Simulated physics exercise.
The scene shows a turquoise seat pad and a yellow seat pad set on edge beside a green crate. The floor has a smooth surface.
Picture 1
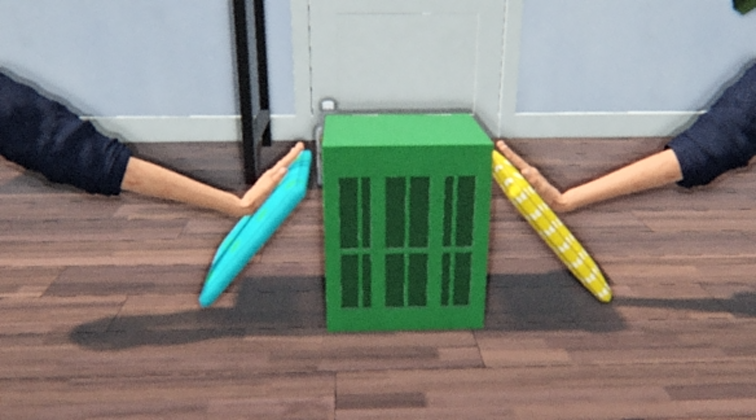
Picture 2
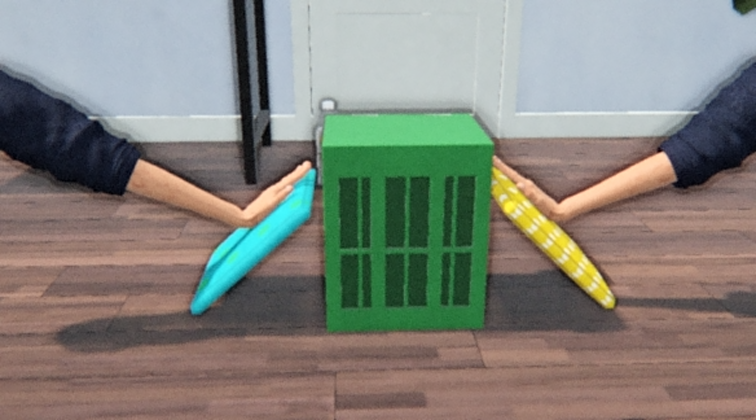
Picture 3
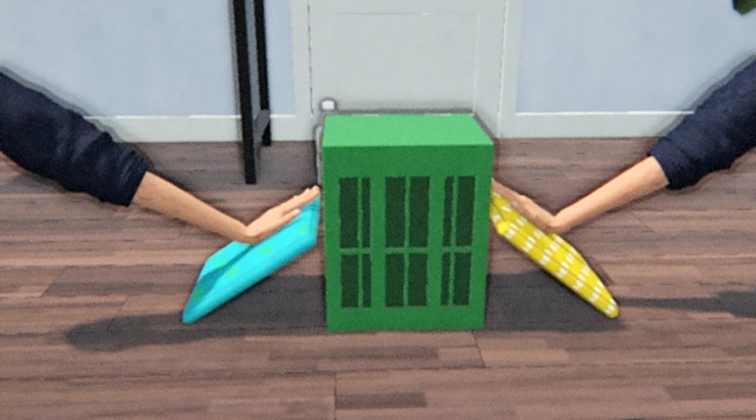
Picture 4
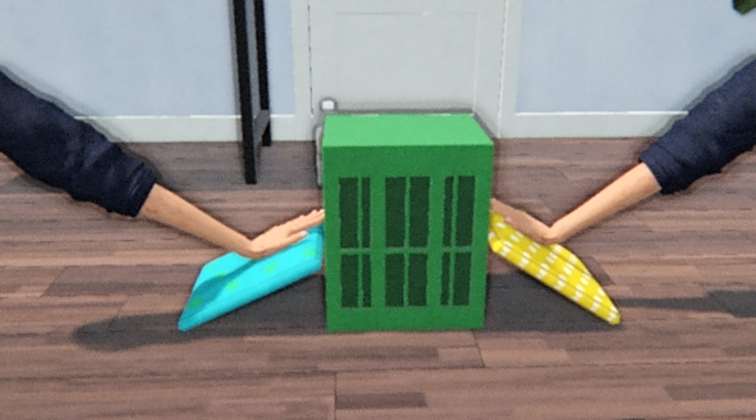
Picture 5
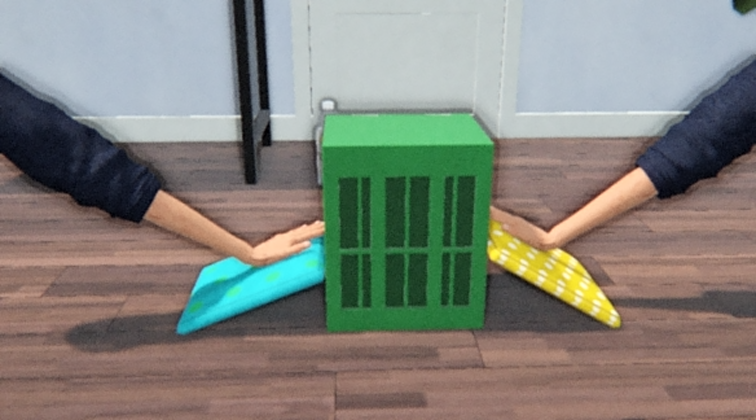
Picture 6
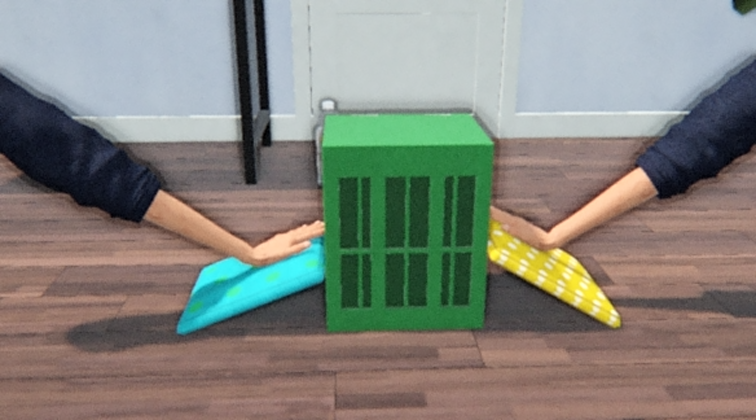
To begin with, two hands press a turquoise pad and a yellow pad steeply against the left and right sides of a green crate. The pads' upper edges slide down the crate as their feet edge outward and the hands follow, until both rest at a low slant, nearly motionless.
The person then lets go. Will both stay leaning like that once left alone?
The turquoise seat pad slides down; the yellow seat pad slides down.
Then, 0.24 s later than the last view, turquoise seat pad flat on the floor near (253, 294); yellow seat pad slipping down near (543, 280).
Then, 0.42 s later than the last view, turquoise seat pad flat on the floor near (254, 295); yellow seat pad flat on the floor near (544, 288).
Finally, turquoise seat pad flat on the floor near (254, 295); yellow seat pad flat on the floor near (544, 289). The turquoise seat pad slips and lies down and the yellow seat pad slumps to the floor.
